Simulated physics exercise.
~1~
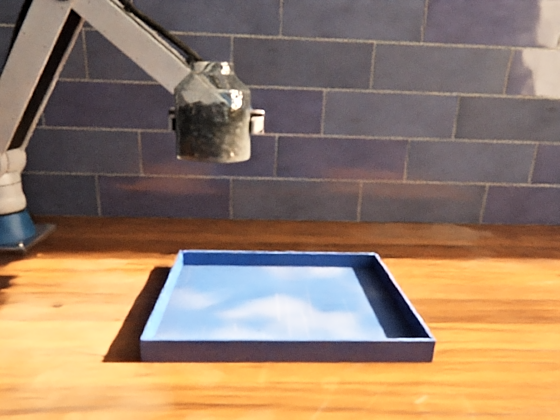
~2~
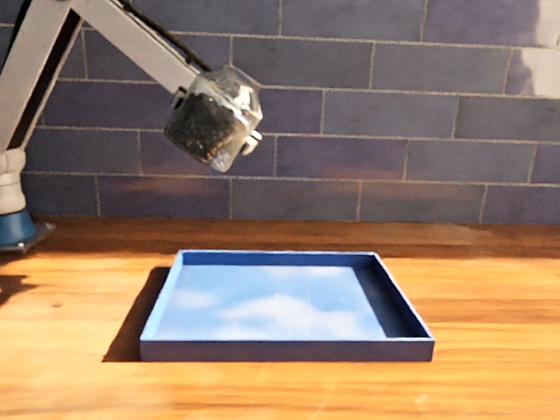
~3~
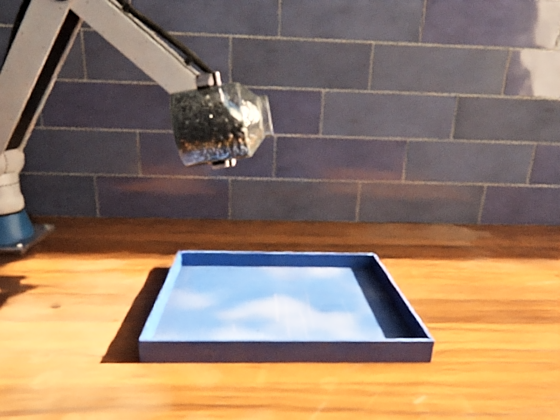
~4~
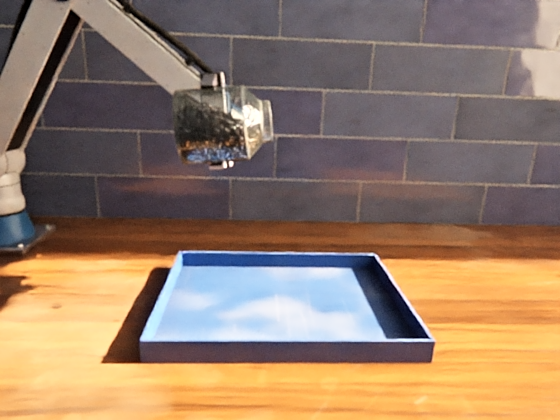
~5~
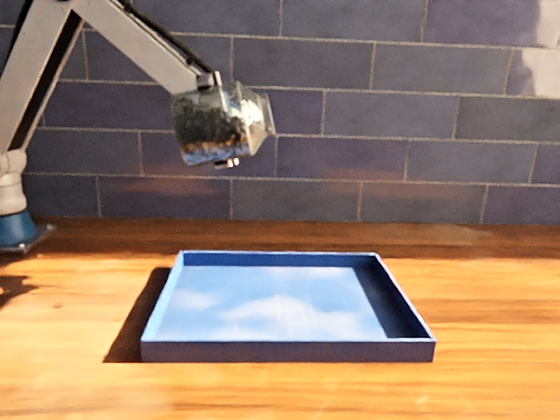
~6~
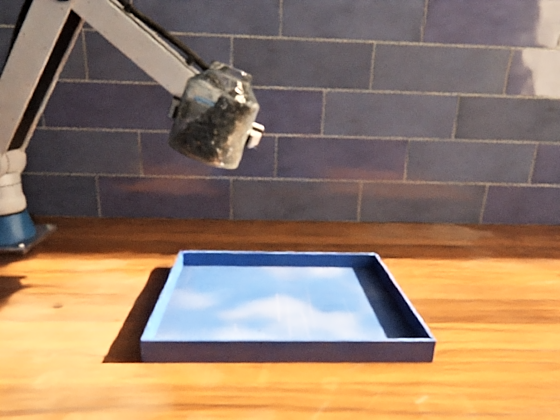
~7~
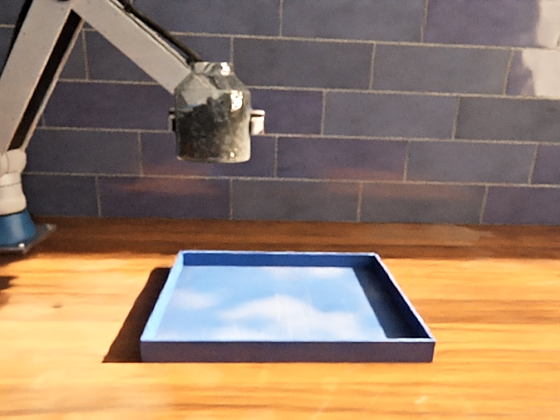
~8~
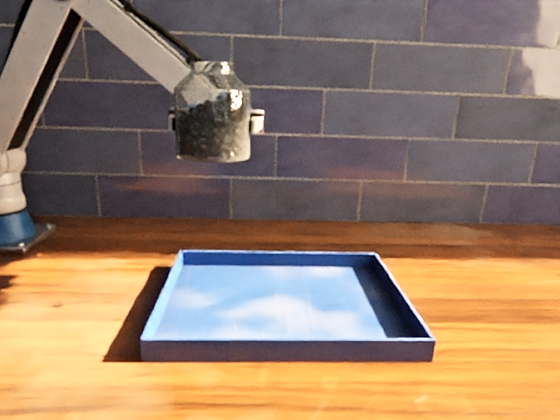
A robot arm holds a clear jar partly filled with small dark beads, upright above a shallow blue tray on a wooden table, with a dark tiled wall behind. The arm tips the jar over to the right until it lies almost on its side, its mouth facing right. The beads shift inside and settle along the lower side while the jar stays tilted for a moment. Then the arm turns the jar back through a lean to upright. It ends hanging still above the tray, with the beads still inside and the tray looking empty.
